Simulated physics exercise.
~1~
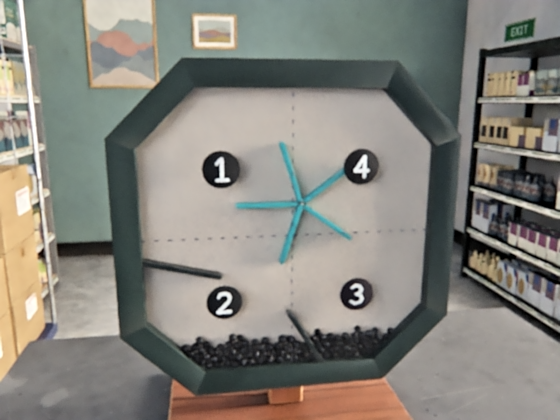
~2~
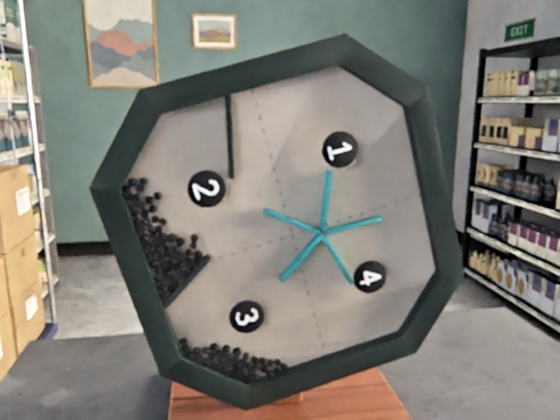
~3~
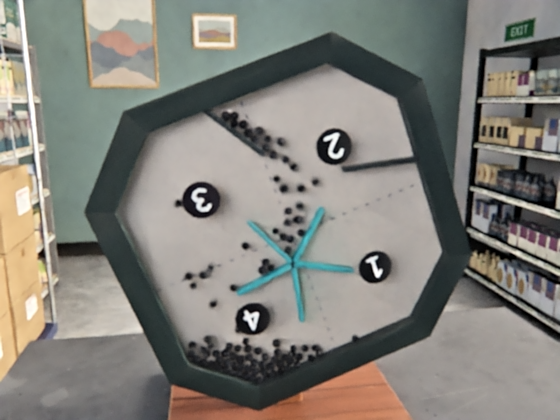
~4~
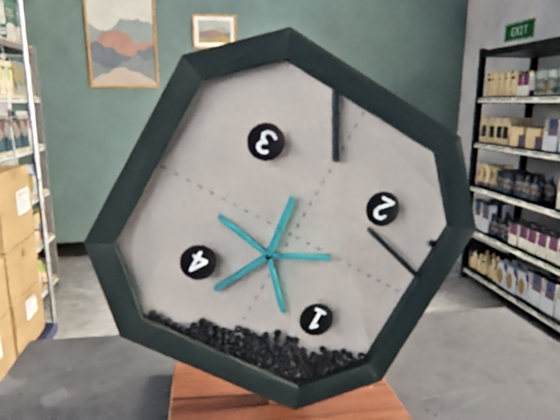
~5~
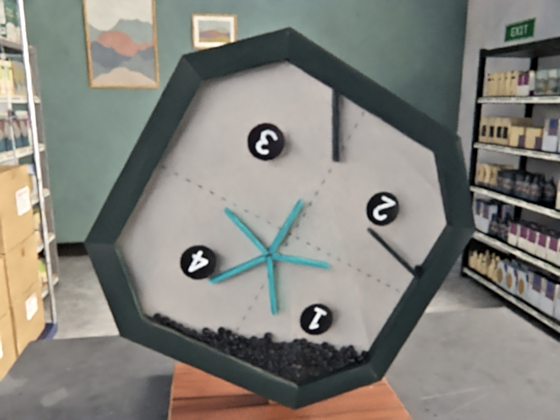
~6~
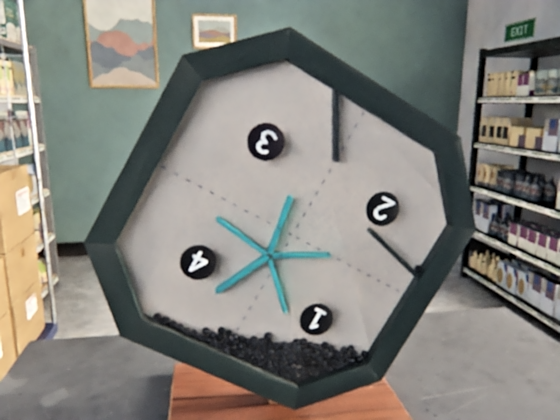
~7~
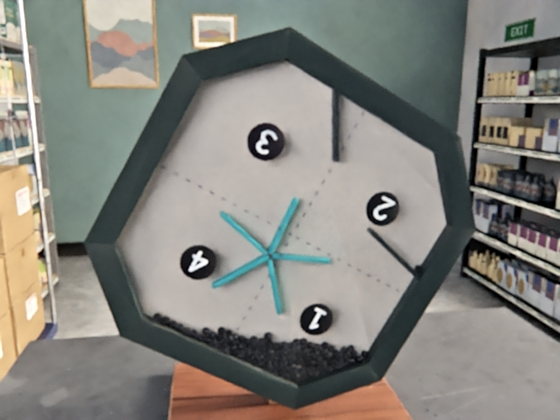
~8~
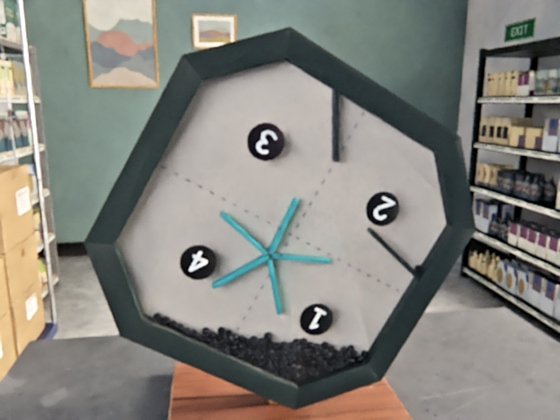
At the start, an eight-sided, dark green framed case stands upright on a wooden base, with small black beads lying along its bottom, below quarters two and three, and a teal five-armed wheel near its middle. The case turns clockwise, carrying some beads up the left side behind a dark strip while others gather at the bottom. As it turns further, the raised beads slide off the strip and tumble past the wheel. The case stops tilted, and the beads spread along the bottom while the wheel shifts a little. Finally everything is still, with most beads in quarter one and fewer in four.
